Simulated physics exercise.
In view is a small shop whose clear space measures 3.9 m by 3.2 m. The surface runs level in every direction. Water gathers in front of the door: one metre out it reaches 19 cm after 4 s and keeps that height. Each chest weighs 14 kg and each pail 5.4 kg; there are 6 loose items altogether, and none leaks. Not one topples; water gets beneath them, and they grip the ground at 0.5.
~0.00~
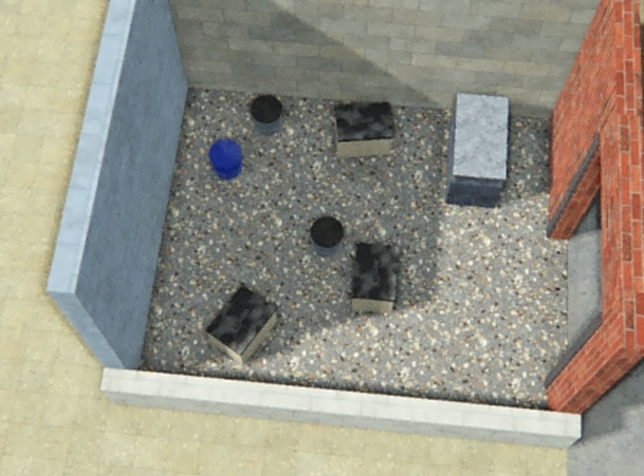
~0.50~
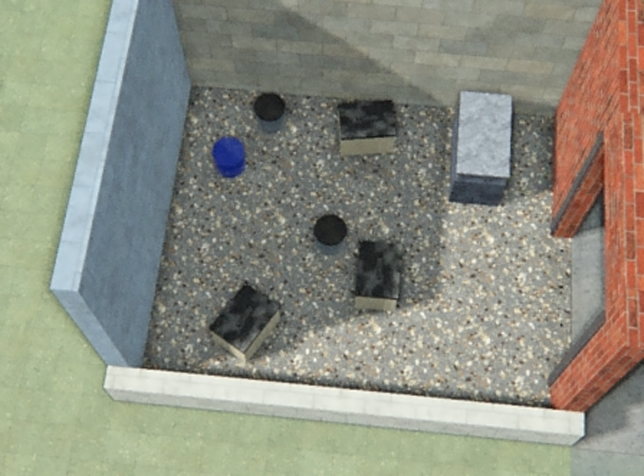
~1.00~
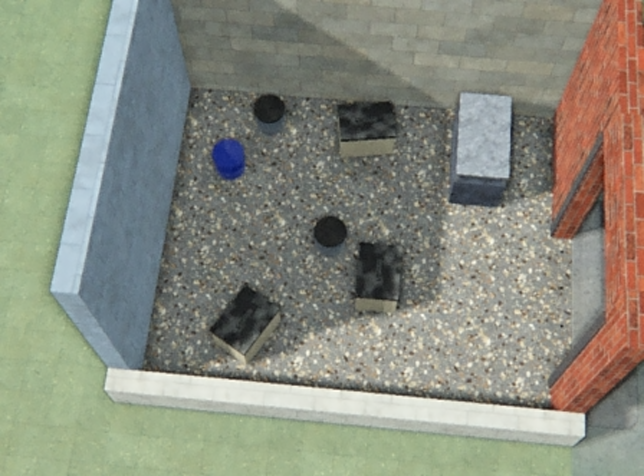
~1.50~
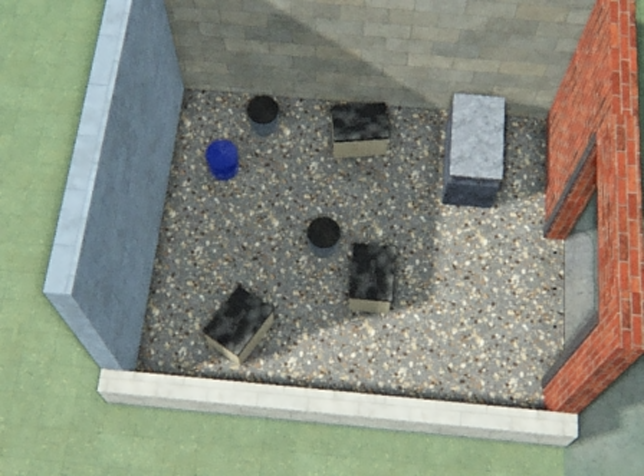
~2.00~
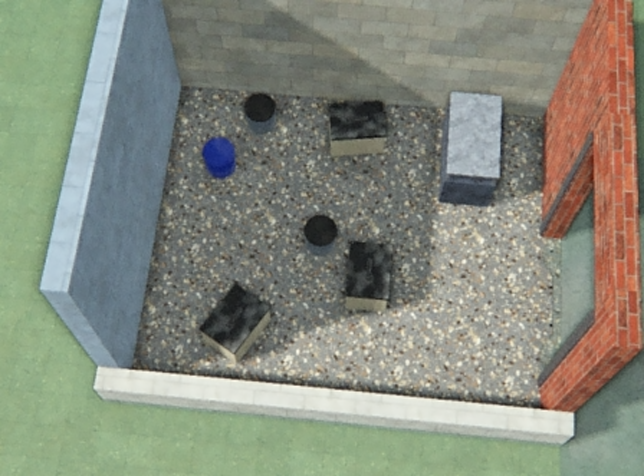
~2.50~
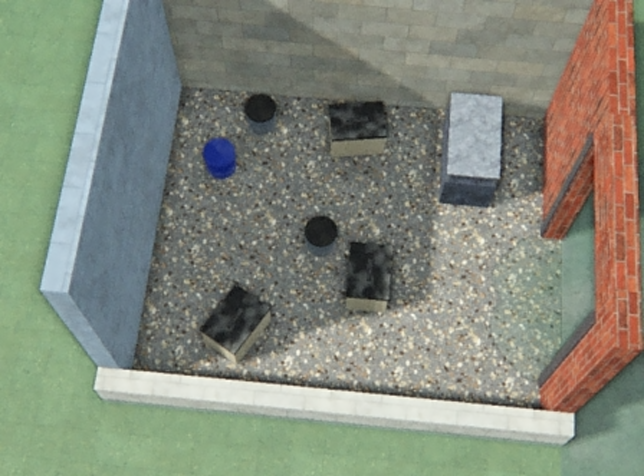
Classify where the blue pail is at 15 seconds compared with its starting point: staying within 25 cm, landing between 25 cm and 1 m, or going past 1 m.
The blue pail goes past 1 m.
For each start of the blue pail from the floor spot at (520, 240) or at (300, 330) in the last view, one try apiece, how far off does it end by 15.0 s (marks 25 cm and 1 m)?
In that order: It shifts a modest distance; it goes a long way.
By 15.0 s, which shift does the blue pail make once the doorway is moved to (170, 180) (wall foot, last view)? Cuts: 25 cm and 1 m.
Blue pail: Goes a long way.
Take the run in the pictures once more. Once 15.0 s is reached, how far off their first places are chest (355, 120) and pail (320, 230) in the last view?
They sit 100 cm and 140 cm away, in the order given.
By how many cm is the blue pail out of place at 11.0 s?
Displacement by then near 80 cm.
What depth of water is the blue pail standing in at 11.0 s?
Roughly 15 cm at that moment.
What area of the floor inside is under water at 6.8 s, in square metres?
Wet area: Approx. 11.0 m2.
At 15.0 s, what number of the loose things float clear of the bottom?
At that time, 6.
After 3.5 s the blue pail is near (219, 152), 0.0 m from its start, aground; 0 afloat.
After 6.8 s the blue pail is near (188, 149), 0.3 m from its start, aground; 0 afloat.
After 11.0 s the blue pail is near (209, 86), 0.7 m from its start, afloat; 6 afloat.
After 15.0 s the blue pail is near (339, 95), 1.3 m from its start, afloat; 6 afloat.
